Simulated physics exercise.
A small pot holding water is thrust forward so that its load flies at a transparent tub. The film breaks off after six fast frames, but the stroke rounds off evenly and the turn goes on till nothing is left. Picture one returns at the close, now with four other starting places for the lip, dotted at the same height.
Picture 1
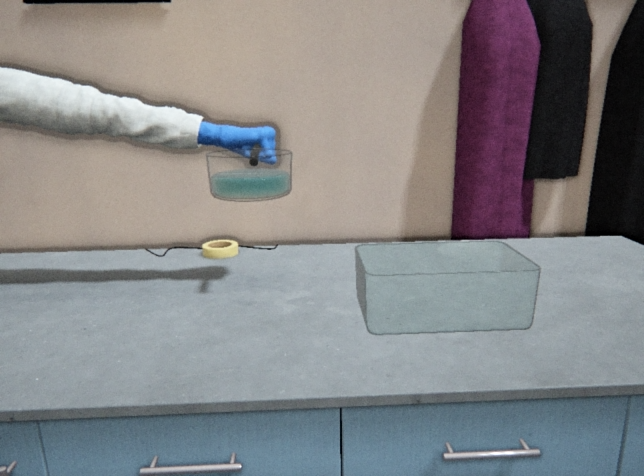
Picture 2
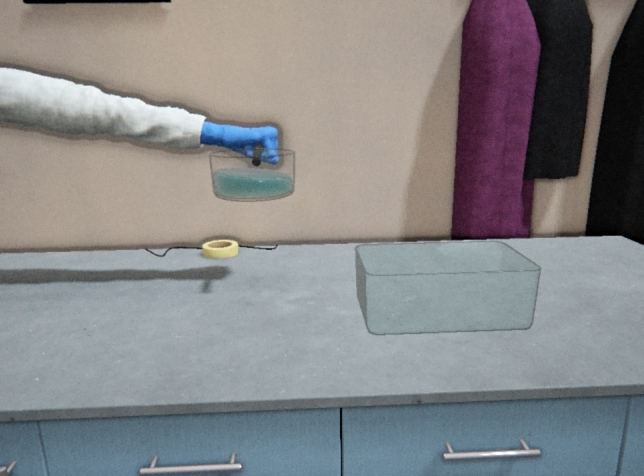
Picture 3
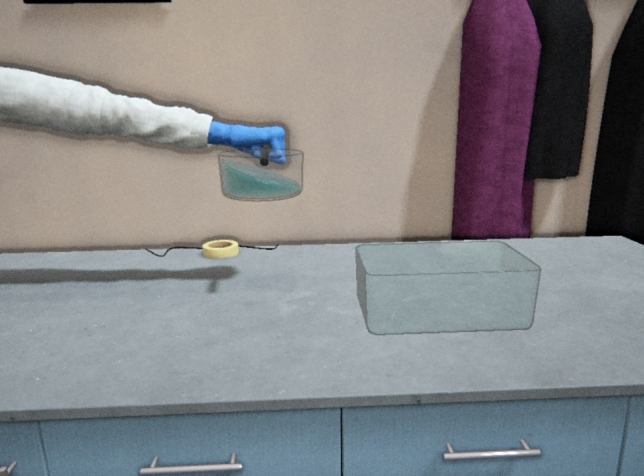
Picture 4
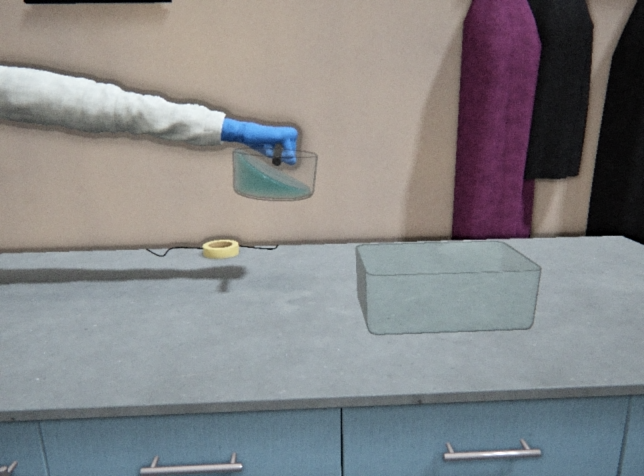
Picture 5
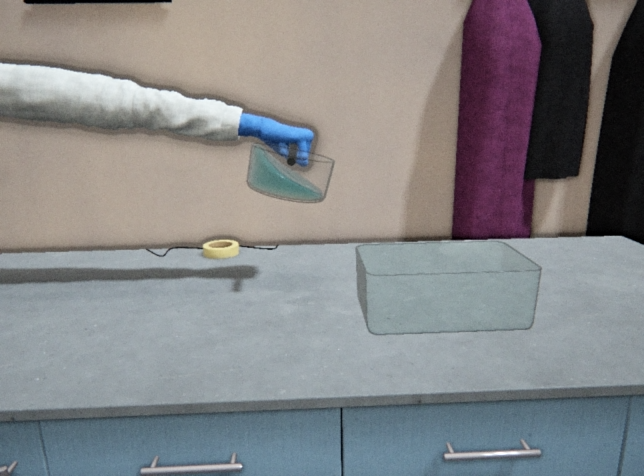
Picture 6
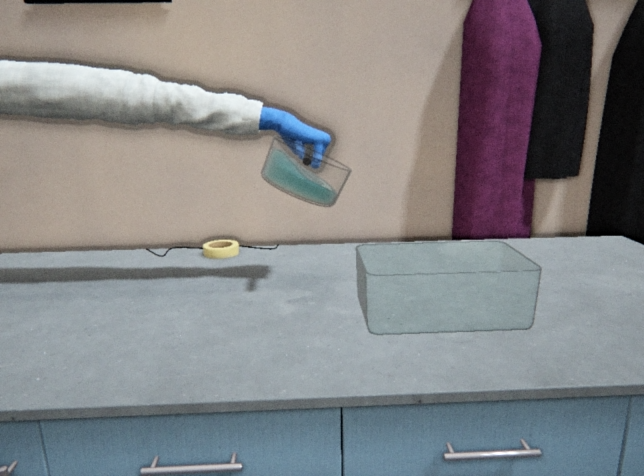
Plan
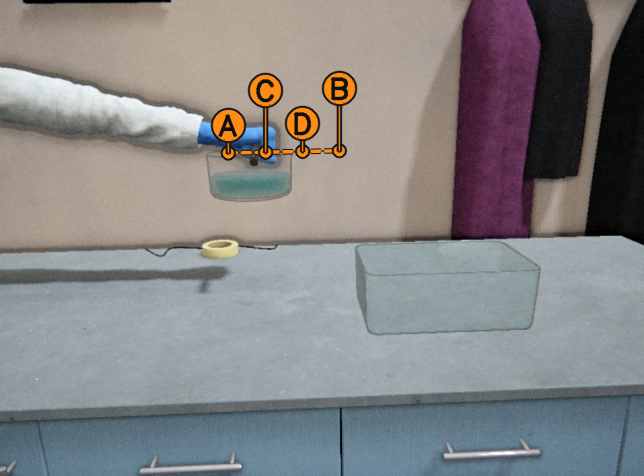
A blue-gloved hand moves a small clear pot of water right and tilts it rightward.
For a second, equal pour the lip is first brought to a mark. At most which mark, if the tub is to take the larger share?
The limit is A.
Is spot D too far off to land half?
No, that is safe.
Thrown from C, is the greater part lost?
No, that is safe.
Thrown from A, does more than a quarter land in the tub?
Yes, clearly.
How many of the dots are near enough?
All of them.
On the marked copy, A at (228, 153); B at (339, 150); C at (265, 152); D at (302, 151).
With A, about 62 % lands in the tub, 31 % falls short and 8 % goes beside or beyond.
With B, about 75 % lands in the tub, 3 % falls short and 22 % goes beside or beyond.
With C, about 75 % lands in the tub, 15 % falls short and 9 % goes beside or beyond.
With D, about 90 % lands in the tub, 8 % falls short and 3 % goes beside or beyond.
